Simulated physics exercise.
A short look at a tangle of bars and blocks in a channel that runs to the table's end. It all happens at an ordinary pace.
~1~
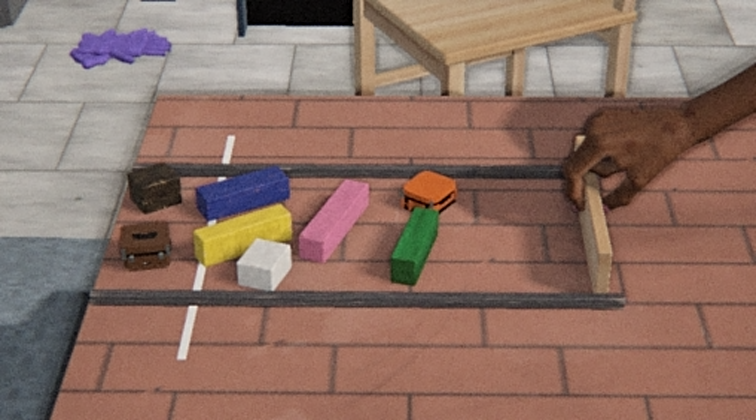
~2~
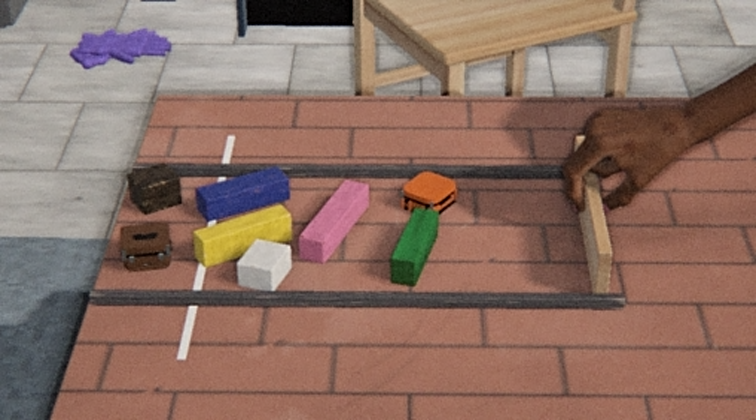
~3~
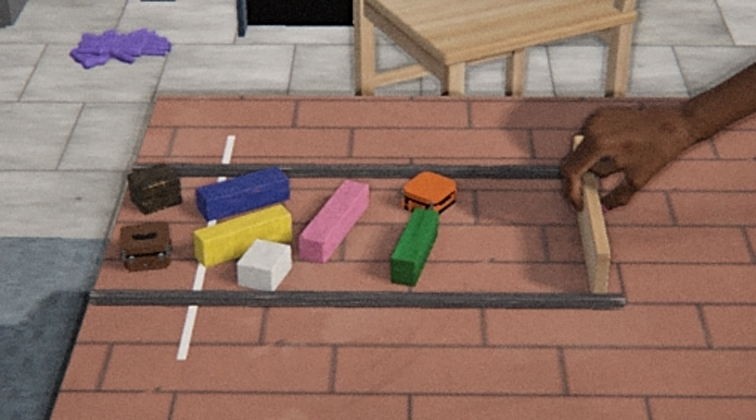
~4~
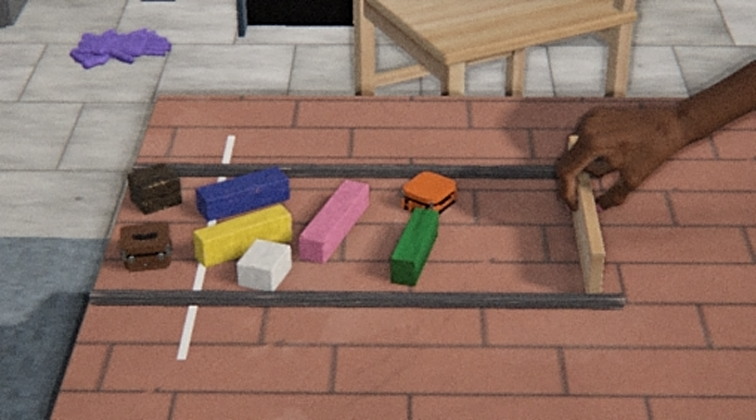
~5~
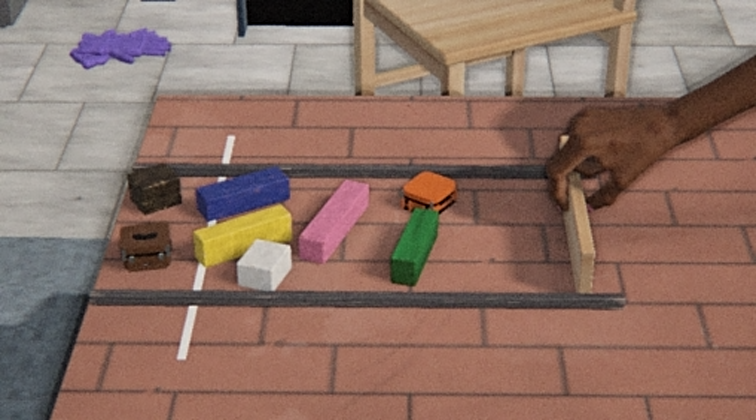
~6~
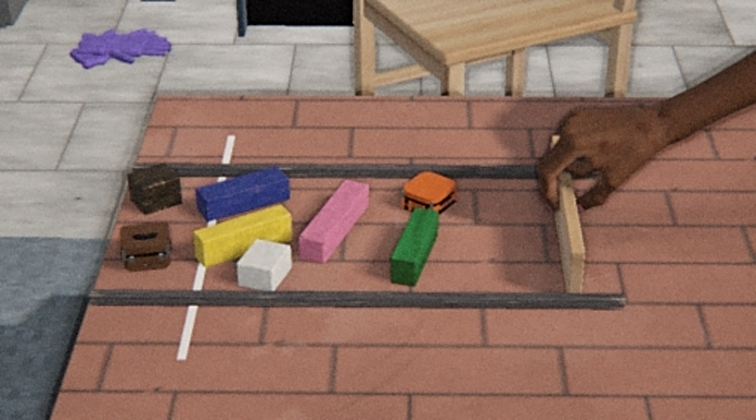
A wooden board held by a hand slides slowly left along a channel on a brick-patterned table, colourful blocks lying still.
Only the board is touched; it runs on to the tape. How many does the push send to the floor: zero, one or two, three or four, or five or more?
The number that fall off is one or two.
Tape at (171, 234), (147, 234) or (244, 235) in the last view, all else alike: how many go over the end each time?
Try by try, 3, 6 and 0.
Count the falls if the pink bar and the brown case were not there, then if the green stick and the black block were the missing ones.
First 0, then 0.
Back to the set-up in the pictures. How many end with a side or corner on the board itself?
The number is 3.
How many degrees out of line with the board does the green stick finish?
Near 0 degrees.
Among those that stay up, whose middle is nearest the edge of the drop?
It is the yellow bar.
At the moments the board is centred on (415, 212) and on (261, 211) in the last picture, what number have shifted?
The counts are 2 and 8.
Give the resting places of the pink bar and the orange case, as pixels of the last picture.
Near (160, 226) and (192, 203).
A little later, none off yet; black block at rest near (155, 189); brown case at rest near (146, 248); blue bar at rest near (243, 194).
When it is over, the number that fall off is one or two; down, brown case and black block.
